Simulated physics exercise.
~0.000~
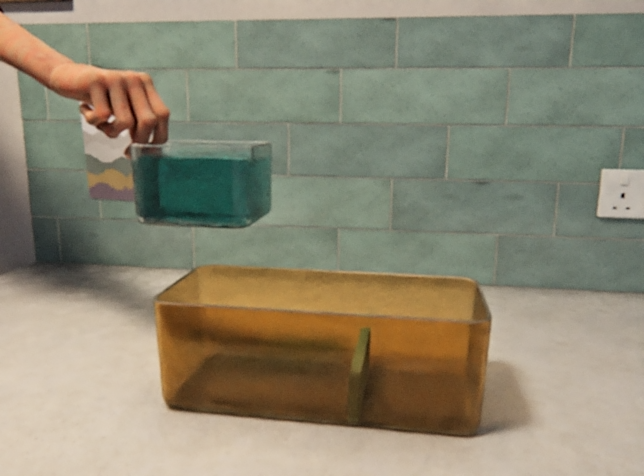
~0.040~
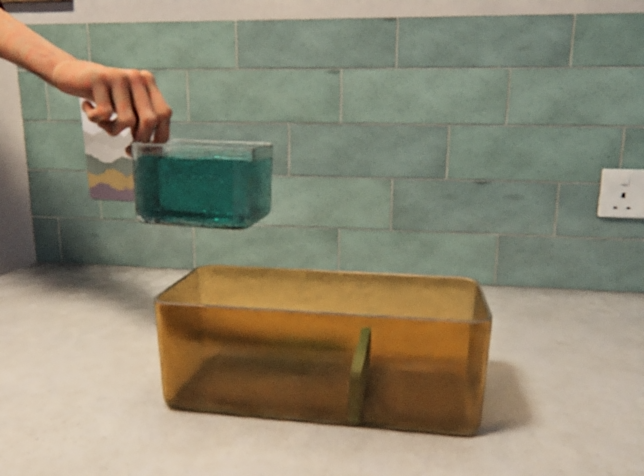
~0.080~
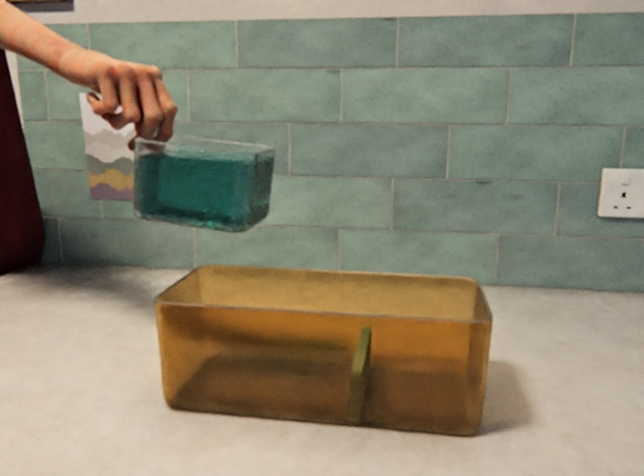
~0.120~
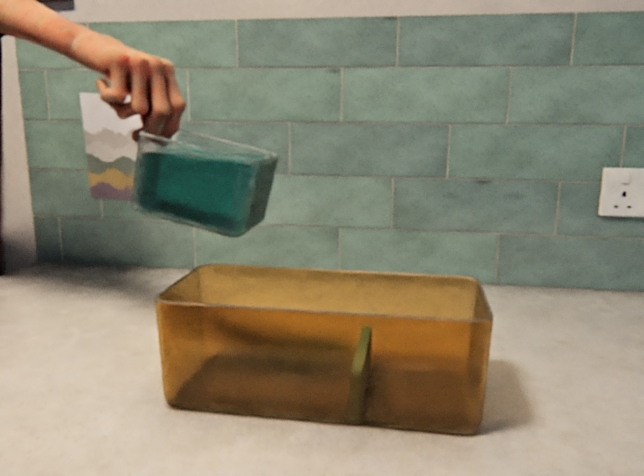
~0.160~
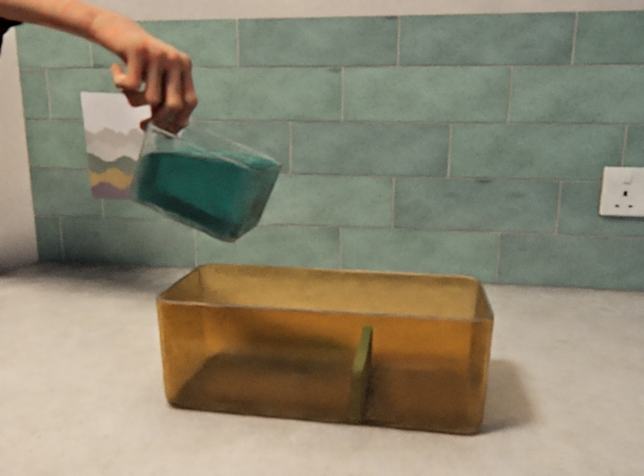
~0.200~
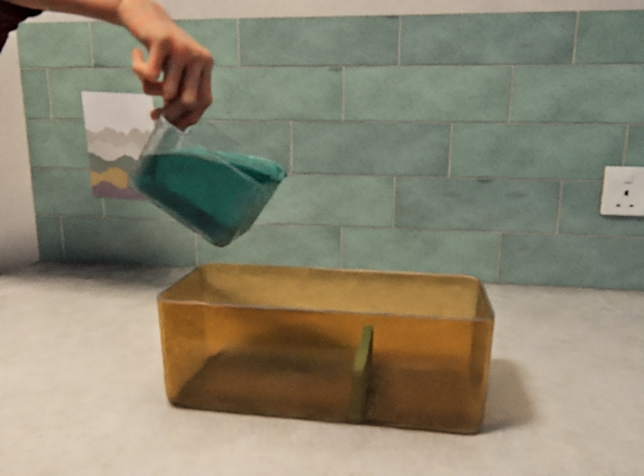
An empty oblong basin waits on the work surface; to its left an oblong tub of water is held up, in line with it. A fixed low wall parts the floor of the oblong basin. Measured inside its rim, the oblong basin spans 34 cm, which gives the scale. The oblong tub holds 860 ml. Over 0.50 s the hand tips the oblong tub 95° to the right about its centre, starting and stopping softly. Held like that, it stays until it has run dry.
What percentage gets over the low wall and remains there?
8 %.
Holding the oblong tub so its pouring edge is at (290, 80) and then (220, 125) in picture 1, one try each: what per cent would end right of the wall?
55 per cent first, 5 per cent second.
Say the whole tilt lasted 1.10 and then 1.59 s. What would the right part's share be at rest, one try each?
In order, 0 and 0 per cent.
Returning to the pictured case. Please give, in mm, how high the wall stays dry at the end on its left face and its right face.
About 24 mm left, about 46 mm right.
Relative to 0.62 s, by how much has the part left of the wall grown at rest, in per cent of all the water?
About 10 percent.
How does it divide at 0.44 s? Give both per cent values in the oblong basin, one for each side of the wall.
28 left and 0 right, roughly.
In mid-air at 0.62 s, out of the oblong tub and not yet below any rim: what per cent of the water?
In-air share: About 8 %.
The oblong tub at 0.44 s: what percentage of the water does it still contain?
Roughly 36 per cent.
Then, 0.44 s in, the tilt is 92° and 36 per cent is still to pour, 28 is left of the wall and 0 right of it.
Then, 0.62 s in, the tilt is 95° and 11 per cent is still to pour, 80 is left of the wall and 1 right of it.
Then, 0.80 s in, the tilt is 95° and 4 per cent is still to pour, 83 is left of the wall and 6 right of it.
Then, 1.00 s in, the tilt is 95° and 2 per cent is still to pour, 87 is left of the wall and 8 right of it.
Finally, 90 per cent lies left of the wall, 8 right of it and 2 outside.
